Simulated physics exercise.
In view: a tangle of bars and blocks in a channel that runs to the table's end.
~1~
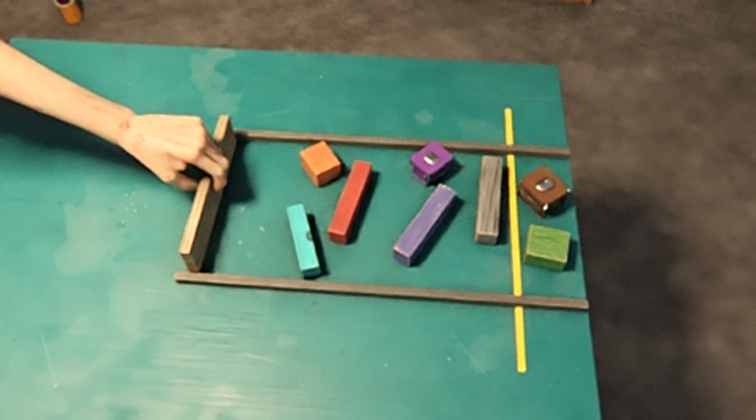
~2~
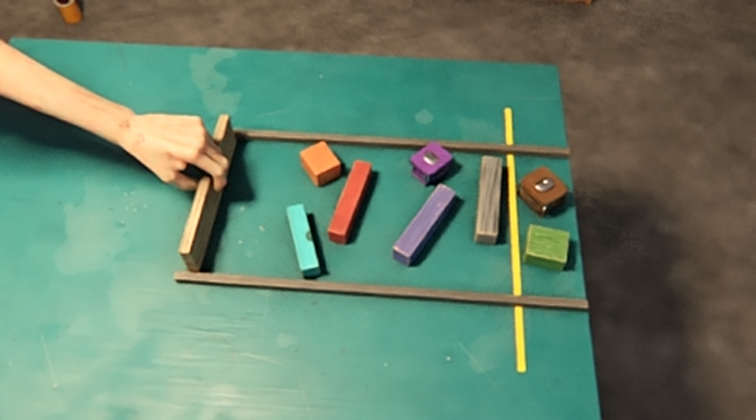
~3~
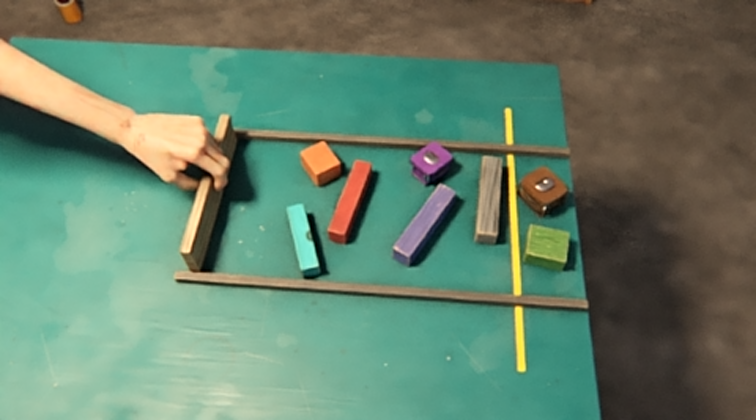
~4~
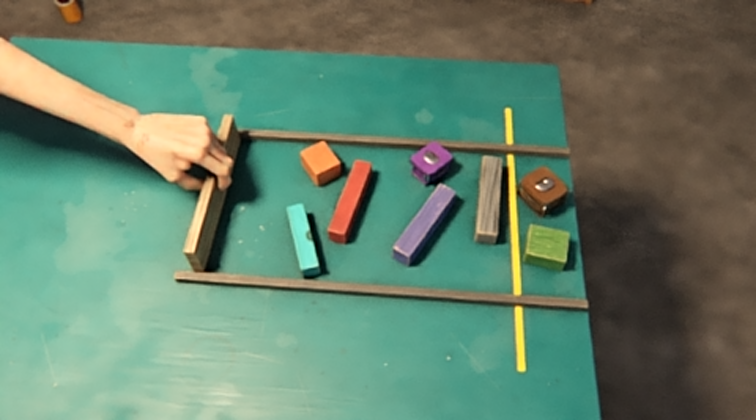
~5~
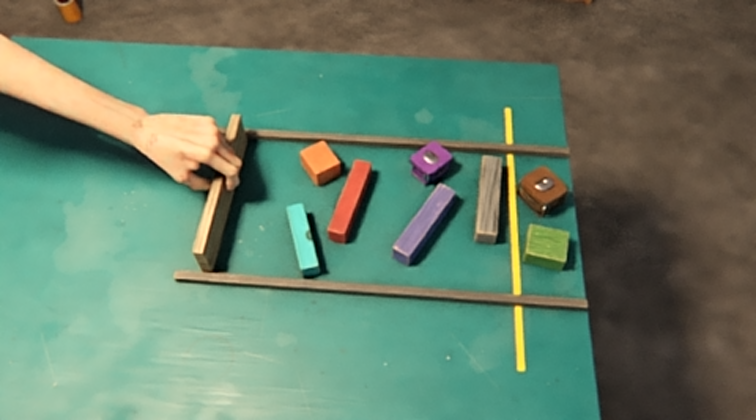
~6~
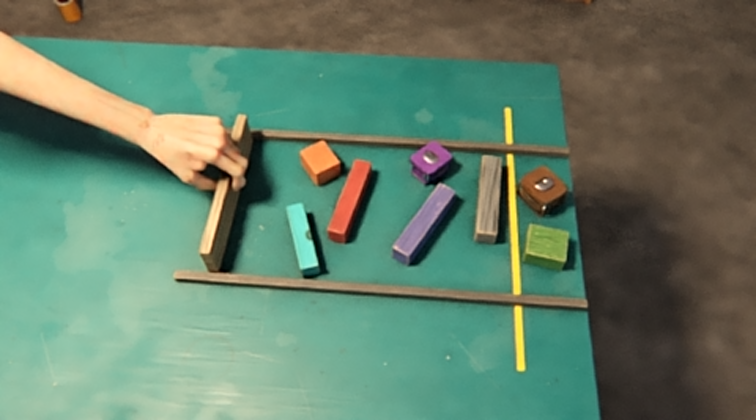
In this clip, a hand grips a wooden board at the left end of a channel holding scattered colored bars and blocks, then slides it slightly to the right, while the pieces near the yellow tape stay still.
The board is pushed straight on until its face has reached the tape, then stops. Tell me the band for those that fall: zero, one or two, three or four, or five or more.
The number that fall off is three or four.
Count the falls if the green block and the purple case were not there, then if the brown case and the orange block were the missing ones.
Fallen: 2, and 1 in the other try.
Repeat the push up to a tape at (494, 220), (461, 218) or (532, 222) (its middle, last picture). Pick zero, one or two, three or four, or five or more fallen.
Taking them in turn, either one or two; no fall at all; three to four.
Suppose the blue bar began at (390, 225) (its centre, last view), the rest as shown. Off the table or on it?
It stays on.
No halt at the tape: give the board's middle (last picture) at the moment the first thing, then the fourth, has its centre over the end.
Its middle is around (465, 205) and later (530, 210).
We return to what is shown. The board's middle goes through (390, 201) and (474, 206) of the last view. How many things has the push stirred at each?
The counts are 5 and 8.
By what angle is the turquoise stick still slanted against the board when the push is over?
Some 0 degrees.
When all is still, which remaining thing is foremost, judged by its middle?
It is the blue bar.
A little later, none off yet; green block at rest near (546, 247); brown case at rest near (542, 191); grey stick at rest near (488, 199).
Next, none off yet; green block at rest near (546, 247); brown case at rest near (542, 191); grey stick shifted a little near (501, 200).
When it is over, the number that fall off is three or four; down, grey stick, brown case and green block.
